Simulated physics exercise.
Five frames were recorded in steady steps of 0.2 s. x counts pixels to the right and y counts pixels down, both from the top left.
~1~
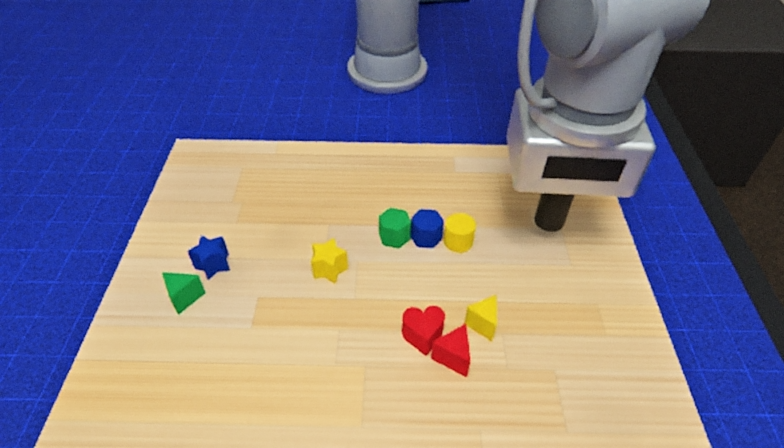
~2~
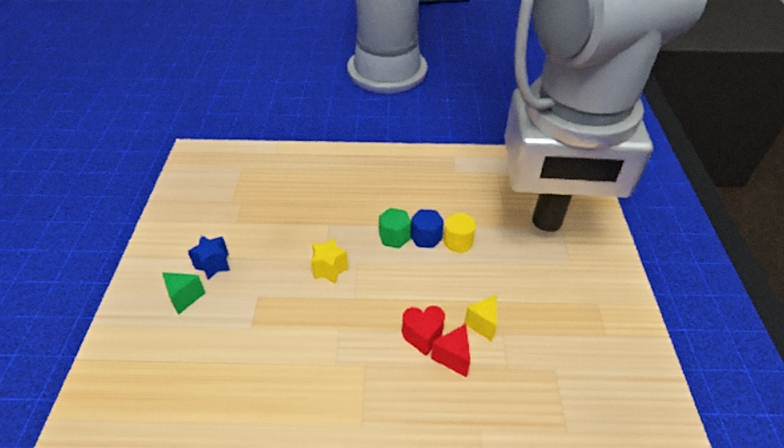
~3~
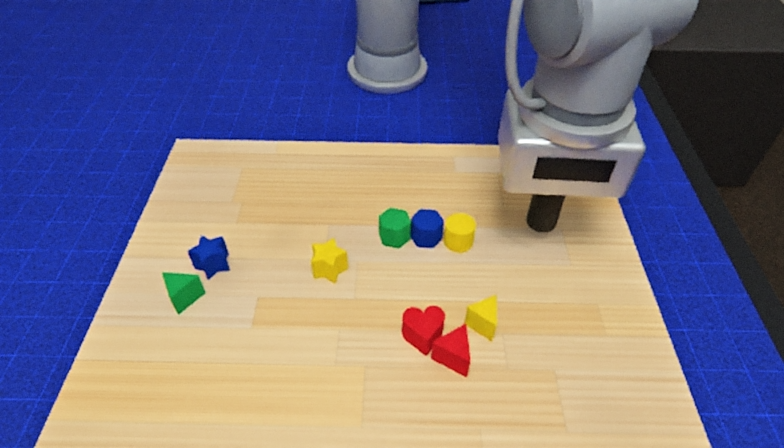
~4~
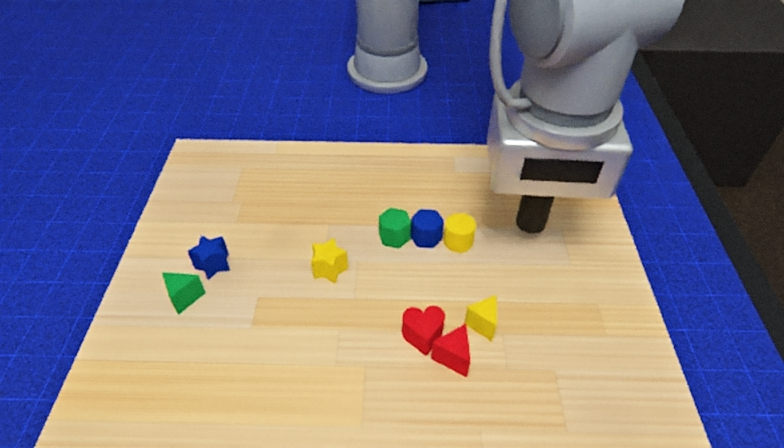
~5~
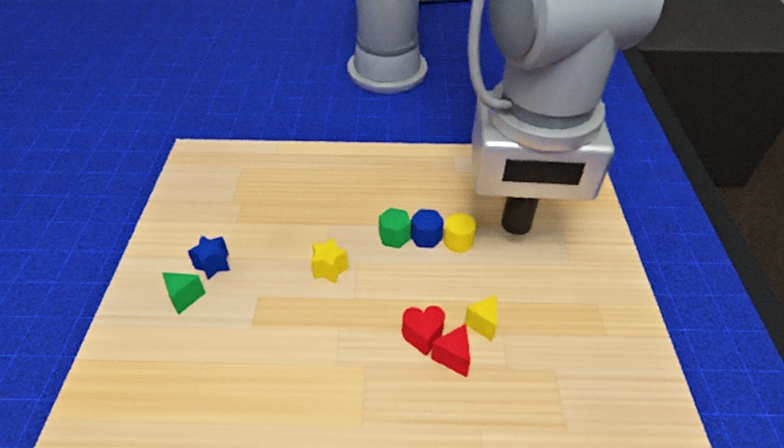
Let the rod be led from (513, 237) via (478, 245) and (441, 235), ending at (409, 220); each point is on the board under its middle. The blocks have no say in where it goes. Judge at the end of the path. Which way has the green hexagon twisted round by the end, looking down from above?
Rotates counter-clockwise.
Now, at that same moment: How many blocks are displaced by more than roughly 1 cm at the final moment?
At least three of them.
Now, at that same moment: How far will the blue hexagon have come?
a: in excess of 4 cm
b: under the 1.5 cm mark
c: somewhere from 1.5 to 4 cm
Option a.
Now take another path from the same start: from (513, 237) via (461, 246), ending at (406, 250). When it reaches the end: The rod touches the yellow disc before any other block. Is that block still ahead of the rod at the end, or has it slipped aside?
It is still in front.
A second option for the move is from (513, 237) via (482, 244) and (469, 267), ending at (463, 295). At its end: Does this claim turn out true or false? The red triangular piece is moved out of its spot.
Verdict: False.
What follows on the original path. One third of the way, rod (480, 232); green hexagon (387, 218); blue hexagon (419, 217); yellow disc (450, 223).
Two thirds of the way, rod (442, 221); green hexagon (352, 215), turned 40° anticlockwise; blue hexagon (382, 208); yellow disc (412, 214).
At the end, rod (409, 207); green hexagon (329, 215), turned 90° anticlockwise; blue hexagon (355, 203), turned 45° clockwise; yellow disc (383, 210).
